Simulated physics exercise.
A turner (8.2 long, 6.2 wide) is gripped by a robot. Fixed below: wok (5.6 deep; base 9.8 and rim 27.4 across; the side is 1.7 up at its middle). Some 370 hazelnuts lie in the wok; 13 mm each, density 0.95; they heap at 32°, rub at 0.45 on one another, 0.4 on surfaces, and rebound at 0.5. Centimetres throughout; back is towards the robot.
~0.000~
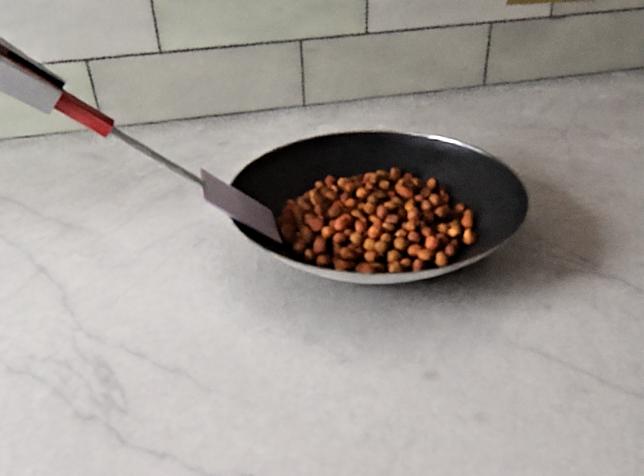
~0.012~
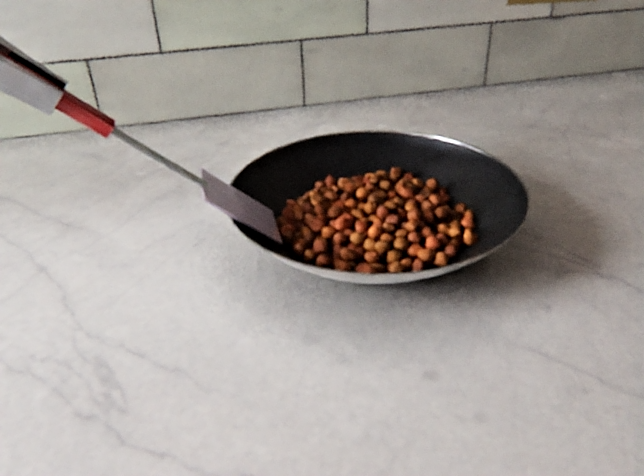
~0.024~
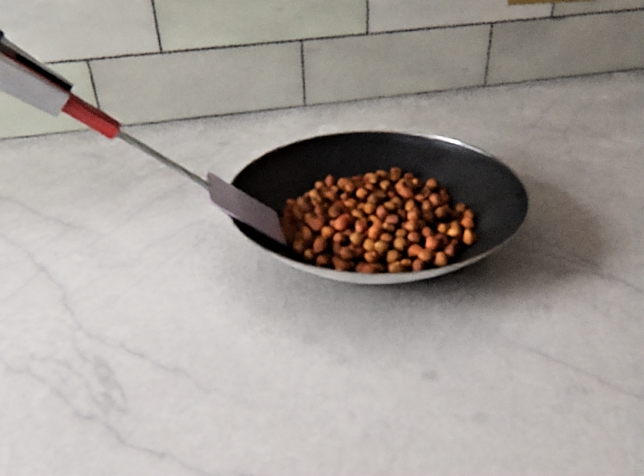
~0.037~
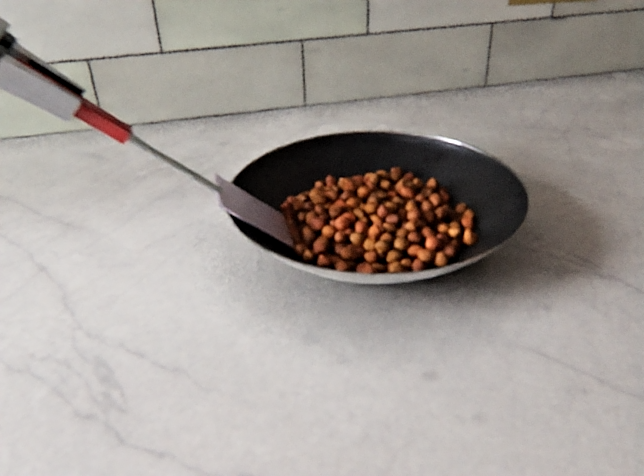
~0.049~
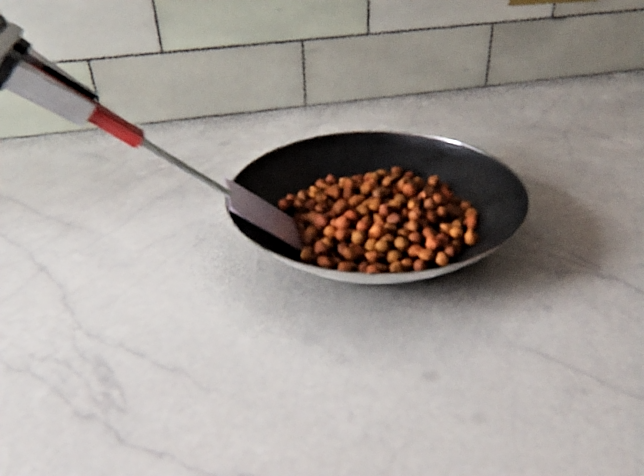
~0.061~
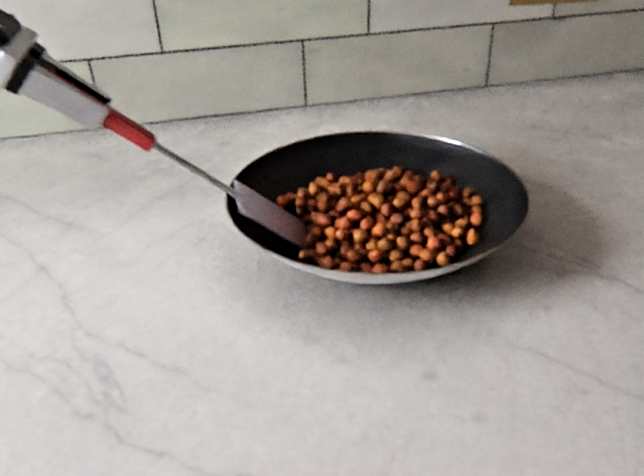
A pale, faintly veined countertop backed by light green-grey tiles is seen from slightly above, and the camera stays still. A dark wok with a silvery rim sits right of centre, holding a heap of reddish-brown hazelnuts, while a metal turner with a red section slants in from the upper left. Held by a robot, the turner slides slightly right and down, nudging the nuts a little rightward.
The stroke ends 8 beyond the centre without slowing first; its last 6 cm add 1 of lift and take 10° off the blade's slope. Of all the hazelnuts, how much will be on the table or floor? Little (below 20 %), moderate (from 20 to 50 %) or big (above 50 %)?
A little share, below 20 %, ends on the table or floor.
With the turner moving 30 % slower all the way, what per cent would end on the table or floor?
It would be near 0 per cent.
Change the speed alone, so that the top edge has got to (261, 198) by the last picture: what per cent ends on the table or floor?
About 30 per cent.
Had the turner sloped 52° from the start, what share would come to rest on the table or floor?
In that case some 10 per cent.
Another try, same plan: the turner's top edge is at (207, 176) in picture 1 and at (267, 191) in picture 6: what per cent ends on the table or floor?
Some 30 per cent.
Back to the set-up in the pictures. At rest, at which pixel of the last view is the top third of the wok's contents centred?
Near (465, 184).
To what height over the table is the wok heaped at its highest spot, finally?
About 7.0 cm.
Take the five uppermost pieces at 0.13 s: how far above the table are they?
Some 6 cm.
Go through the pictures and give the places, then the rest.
In the first frame, turner top edge at (201, 183), sloping 42°; upper third of the load around (380, 211), from x 280 to 470, top at y 170; 369 in the wok.
In the second frame, turner top edge at (202, 183), sloping 42°; upper third of the load around (380, 211), from x 280 to 470, top at y 170.
In the third frame, turner top edge at (207, 185), sloping 42°; upper third of the load around (380, 210), from x 285 to 470, top at y 175.
In the fourth frame, turner top edge at (216, 189), sloping 42°; upper third of the load around (377, 209), from x 285 to 470, top at y 175.
In the fifth frame, turner top edge at (227, 192), sloping 42°; upper third of the load around (376, 206), from x 285 to 470, top at y 170.
In the sixth frame, turner top edge at (237, 195), sloping 42°; upper third of the load around (383, 203), from x 280 to 475, top at y 170; 369 in the wok.
After 0.13 s, sloping 42°, highest piece 7 above the table; 368 in the wok, 1 on the blade or in flight.
After 0.21 s, sloping 39°, highest piece 6 above the table; 366 in the wok, 3 on the blade or in flight.
After 0.44 s, sloping 32°, highest piece 7 above the table; 340 in the wok, 25 on the table or floor, 4 on the blade or in flight.
After 1.49 s, sloping 32°, highest piece 7 above the table; 339 in the wok, 30 on the table or floor.
At rest, 339 in the wok, 30 on the table or floor. That is 8 % on the table or floor.
